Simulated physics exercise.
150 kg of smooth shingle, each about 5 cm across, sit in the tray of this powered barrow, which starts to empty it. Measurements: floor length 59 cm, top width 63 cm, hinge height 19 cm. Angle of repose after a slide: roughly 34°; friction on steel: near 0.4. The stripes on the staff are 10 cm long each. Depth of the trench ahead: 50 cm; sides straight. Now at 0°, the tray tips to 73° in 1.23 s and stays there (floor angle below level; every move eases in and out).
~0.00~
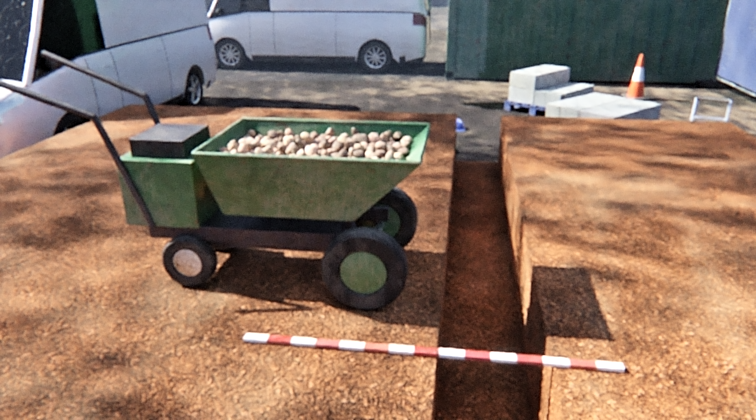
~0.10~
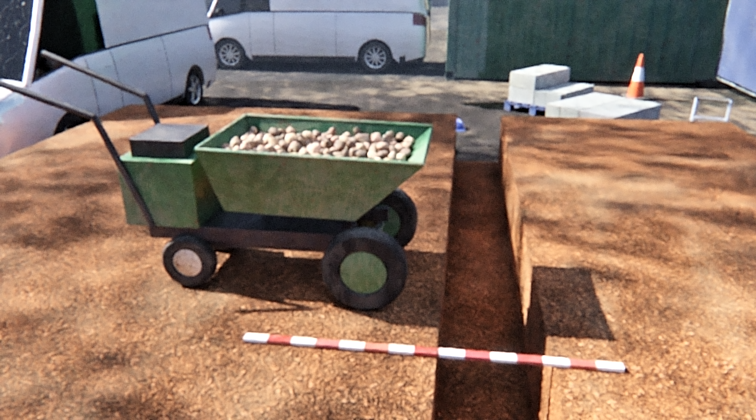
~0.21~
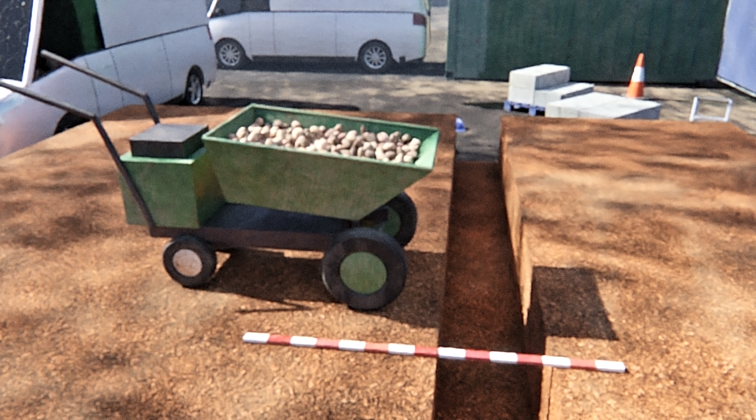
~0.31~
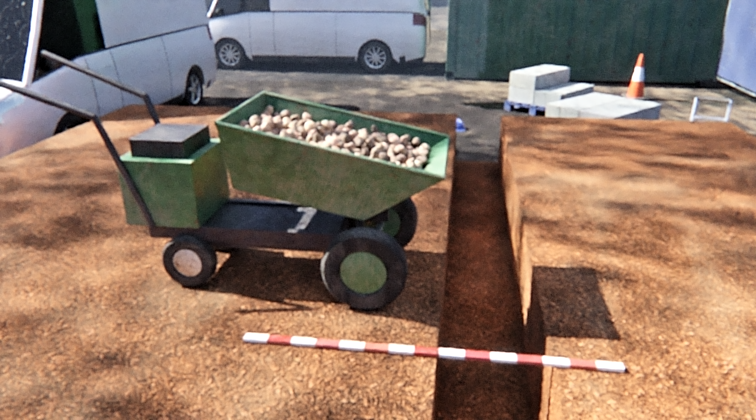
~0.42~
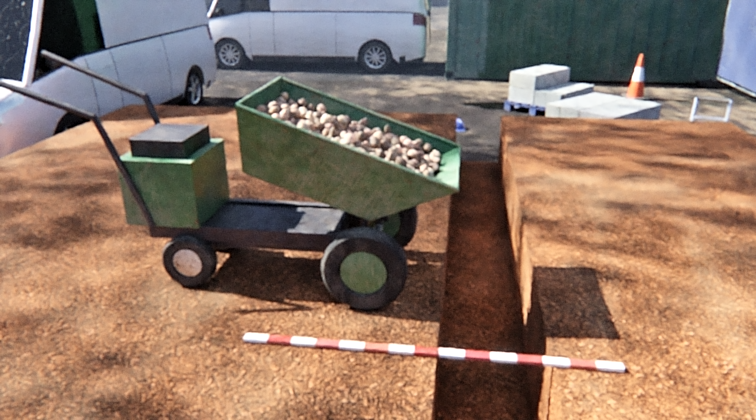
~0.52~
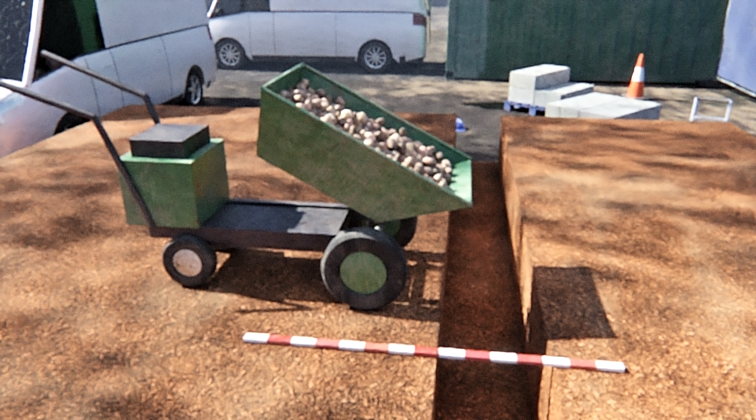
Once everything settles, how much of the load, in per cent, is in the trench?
Once it settles, about 65 per cent of the load is there.
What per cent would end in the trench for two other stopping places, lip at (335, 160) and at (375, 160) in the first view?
First spot about 90, second spot about 100 per cent.
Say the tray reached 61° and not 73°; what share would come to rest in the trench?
With that change, near 60 per cent.
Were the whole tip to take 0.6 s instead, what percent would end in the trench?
I'd put it at roughly 50 per cent.
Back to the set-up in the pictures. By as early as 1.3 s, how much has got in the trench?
By that moment, roughly 40 per cent of the load.
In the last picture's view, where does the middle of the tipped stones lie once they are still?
I'd point to around (515, 357).
After 0.9 s the floor is at 61°; 100 % in the tray; the foremost stones are at (504, 242).
After 1.3 s the floor is at 73°; 35 % in the tray, 41 % in the trench, 25 % past the trench; the foremost stones are at (630, 288).
After 1.7 s the floor is at 73°; 5 % in the tray, 60 % in the trench, 35 % past the trench; the foremost stones are past the picture's edge.
After 3.6 s the floor is at 73°; 0 % in the tray, 65 % in the trench, 35 % past the trench; the foremost stones are past the picture's edge.
